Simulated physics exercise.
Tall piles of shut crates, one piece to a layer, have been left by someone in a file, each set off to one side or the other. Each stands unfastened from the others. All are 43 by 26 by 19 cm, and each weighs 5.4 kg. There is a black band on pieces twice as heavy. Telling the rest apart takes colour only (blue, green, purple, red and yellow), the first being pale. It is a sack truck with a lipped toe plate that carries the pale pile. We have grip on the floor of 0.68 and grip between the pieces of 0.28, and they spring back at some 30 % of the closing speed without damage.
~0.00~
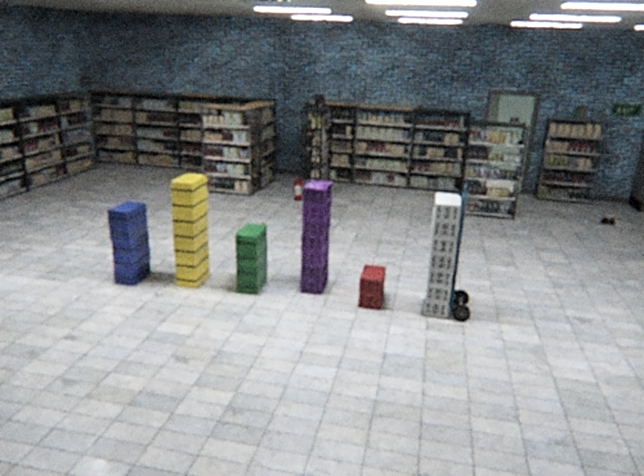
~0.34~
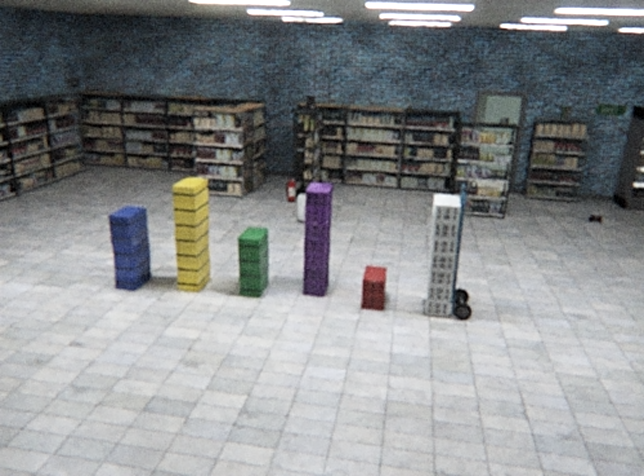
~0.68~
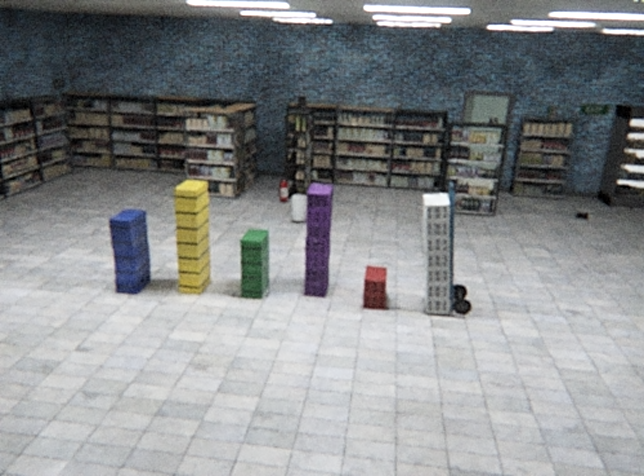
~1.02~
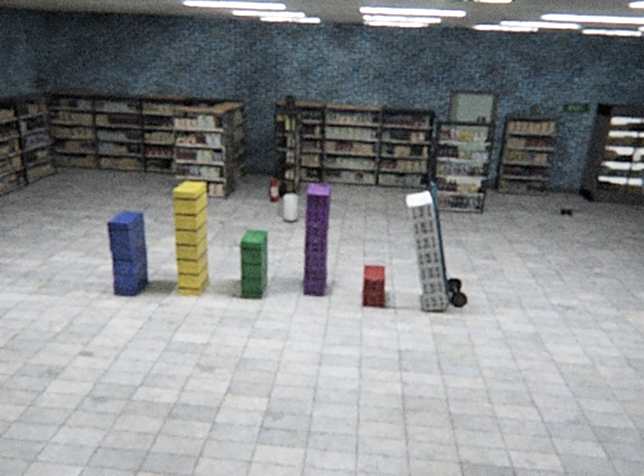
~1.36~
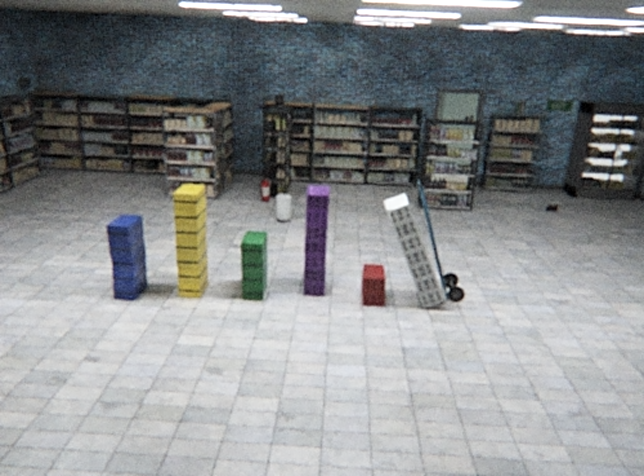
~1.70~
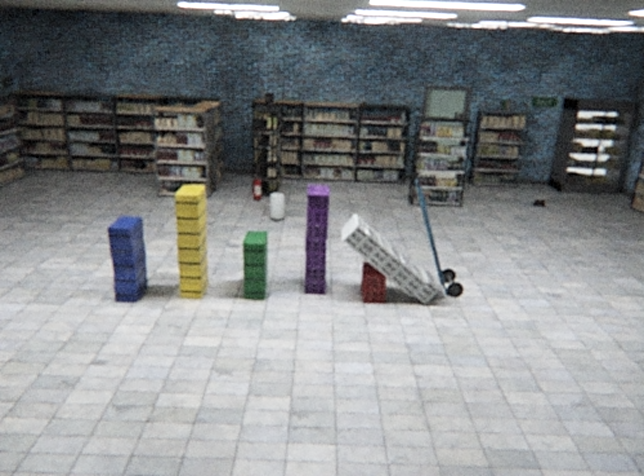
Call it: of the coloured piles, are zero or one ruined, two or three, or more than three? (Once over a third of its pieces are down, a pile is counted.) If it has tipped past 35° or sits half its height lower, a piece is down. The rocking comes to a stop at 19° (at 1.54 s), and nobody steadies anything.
Zero or one.
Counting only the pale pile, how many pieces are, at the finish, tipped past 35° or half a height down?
The total comes to 7.
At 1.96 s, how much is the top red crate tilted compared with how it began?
Something like 5°, more or less.
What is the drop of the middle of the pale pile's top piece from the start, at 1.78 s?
About 60 cm.
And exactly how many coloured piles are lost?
Exactly 1.
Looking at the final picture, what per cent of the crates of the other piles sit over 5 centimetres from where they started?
The share is 10 per cent.
By 1.78 s, 7 of the pale pile down; none of the 25 other crates down, 1 disturbed; top red crate moved 38 mm.
By 1.96 s, 7 of the pale pile down; none of the 25 other crates down, 5 disturbed; top red crate tilted 7°.
By 2.42 s, 7 of the pale pile down; 1 of the 25 other crates down; top red crate tilted 62°, 12 cm lower; top purple crate moved 37 mm.
When it is over (3.2 s), 7 of the pale pile down; 1 of the 25 other crates down; top red crate tilted 69°, 13 cm lower; top purple crate moved 36 mm. Wrecked, red. In pixels of the last frame, middles, top red crate near (351, 283), top purple crate near (315, 197).
